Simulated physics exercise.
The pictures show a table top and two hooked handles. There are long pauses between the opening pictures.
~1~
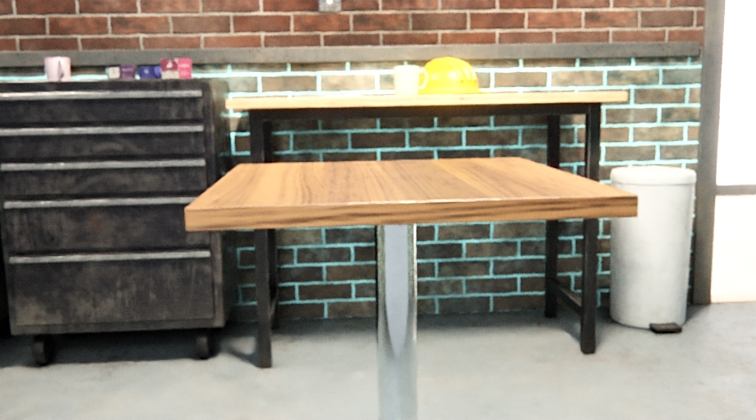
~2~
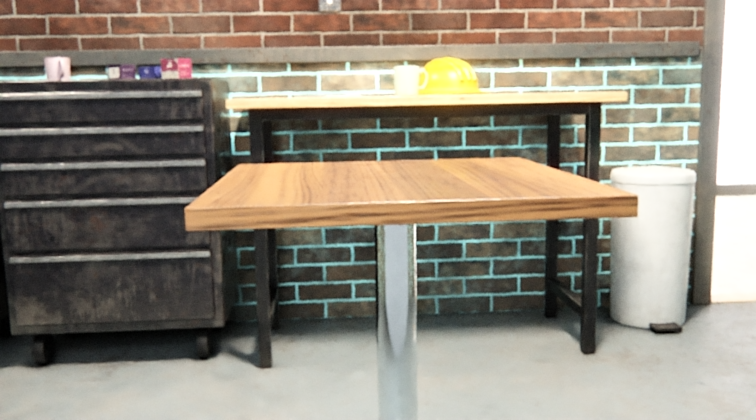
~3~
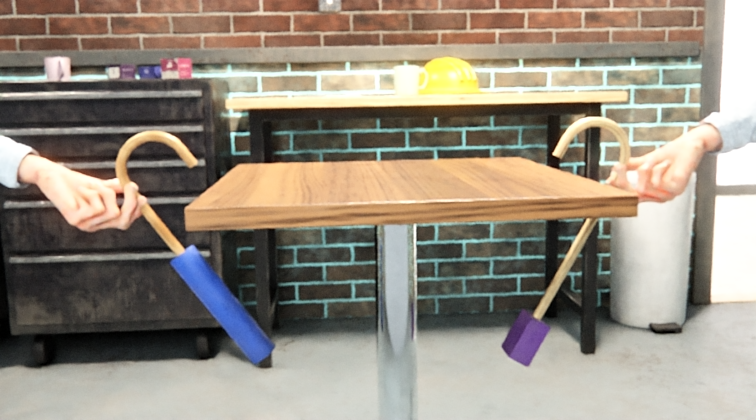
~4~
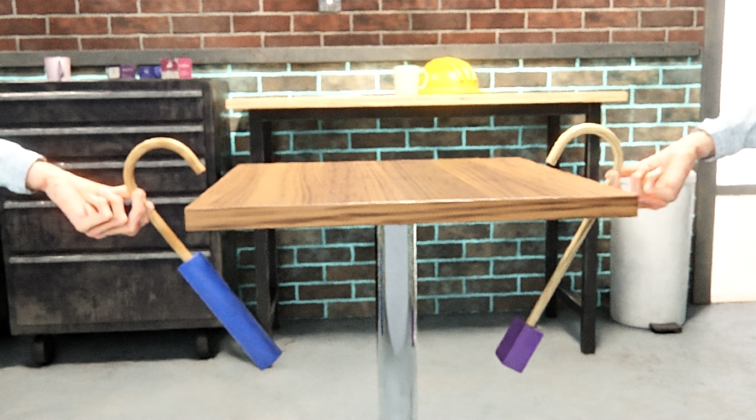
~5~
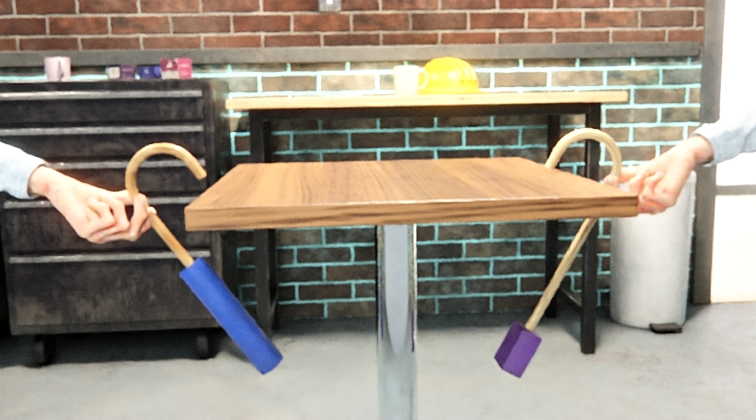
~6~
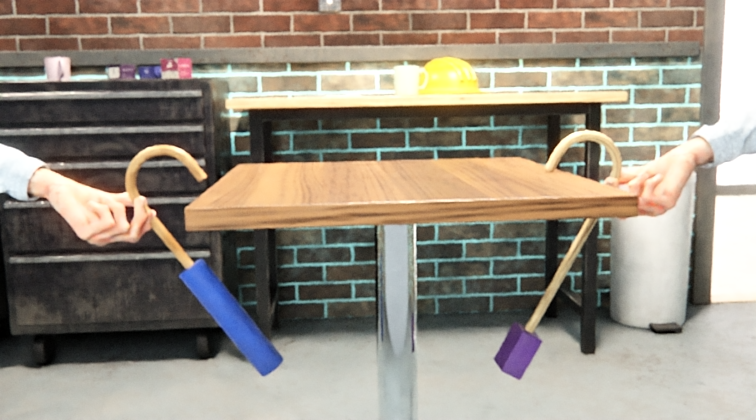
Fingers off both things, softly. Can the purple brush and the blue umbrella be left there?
Here the purple brush stays hooked on the edge and the blue umbrella falls to the floor.
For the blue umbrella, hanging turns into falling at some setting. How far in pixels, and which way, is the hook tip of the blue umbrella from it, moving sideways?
A shift of 16 pixels, going right.
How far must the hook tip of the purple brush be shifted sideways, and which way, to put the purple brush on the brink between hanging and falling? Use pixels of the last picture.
A shift of 16 pixels, going right.
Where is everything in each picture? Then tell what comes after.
Table (395, 185), in the first picture.
Table (395, 185), in the second picture.
Still on the way; purple brush (552, 235); table (395, 185), in the third picture.
Still on the way; blue umbrella (217, 251); table (395, 185), in the fourth picture.
Still on the way; purple brush (544, 247); table (395, 185), in the fifth picture.
In place, still held; purple brush (544, 249); blue umbrella (219, 258); table (395, 185), in the sixth picture.
Then, 0.38 s after the last picture, purple brush at rest near (545, 249); blue umbrella falling.
At rest, the purple brush hangs from the table, near (544, 249); the blue umbrella slips off.
